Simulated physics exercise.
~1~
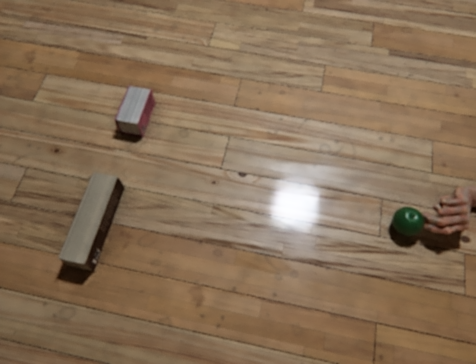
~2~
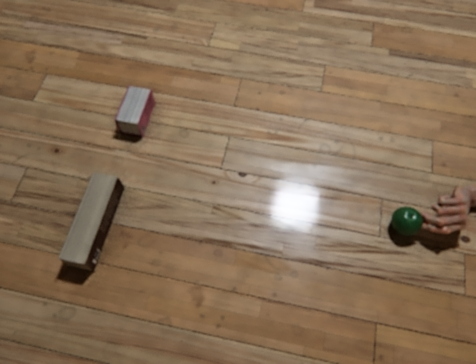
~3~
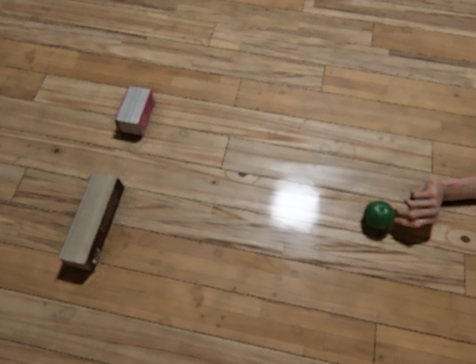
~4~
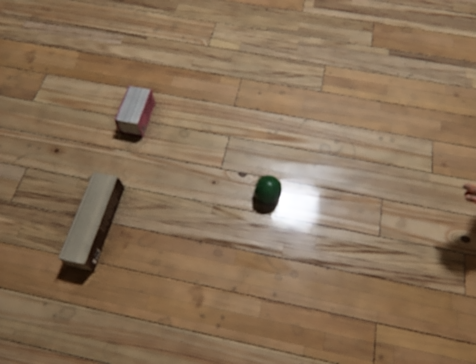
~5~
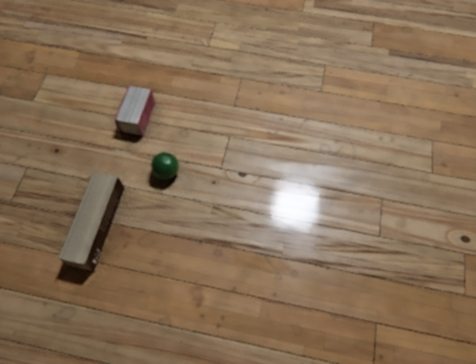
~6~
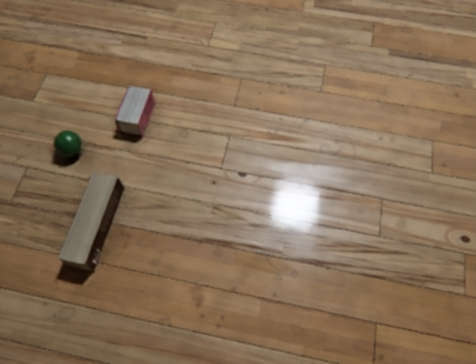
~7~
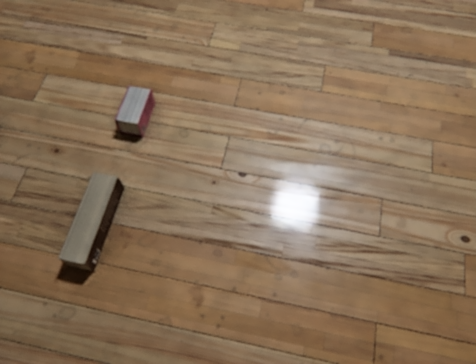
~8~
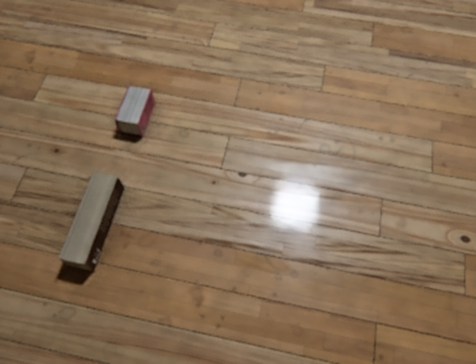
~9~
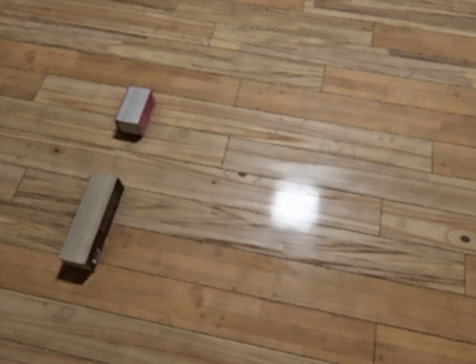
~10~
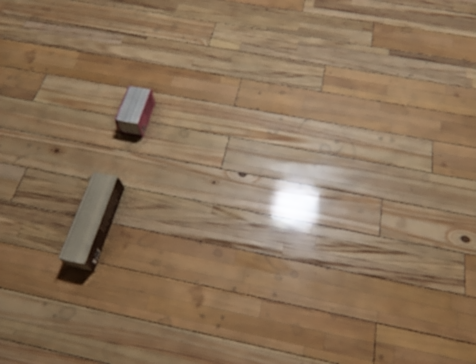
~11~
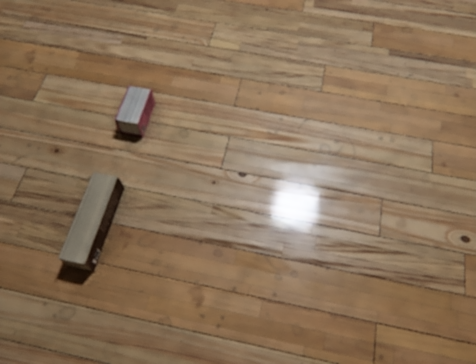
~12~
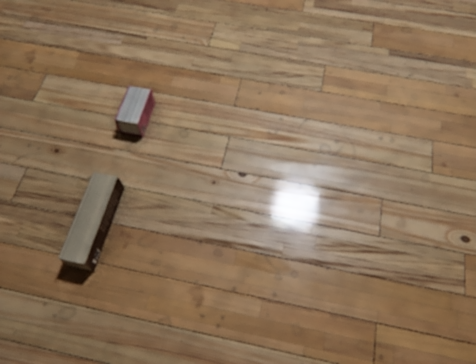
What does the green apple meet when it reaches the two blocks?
It meets the gap, rolling between the pink block and the brown block and on out of view at the left.
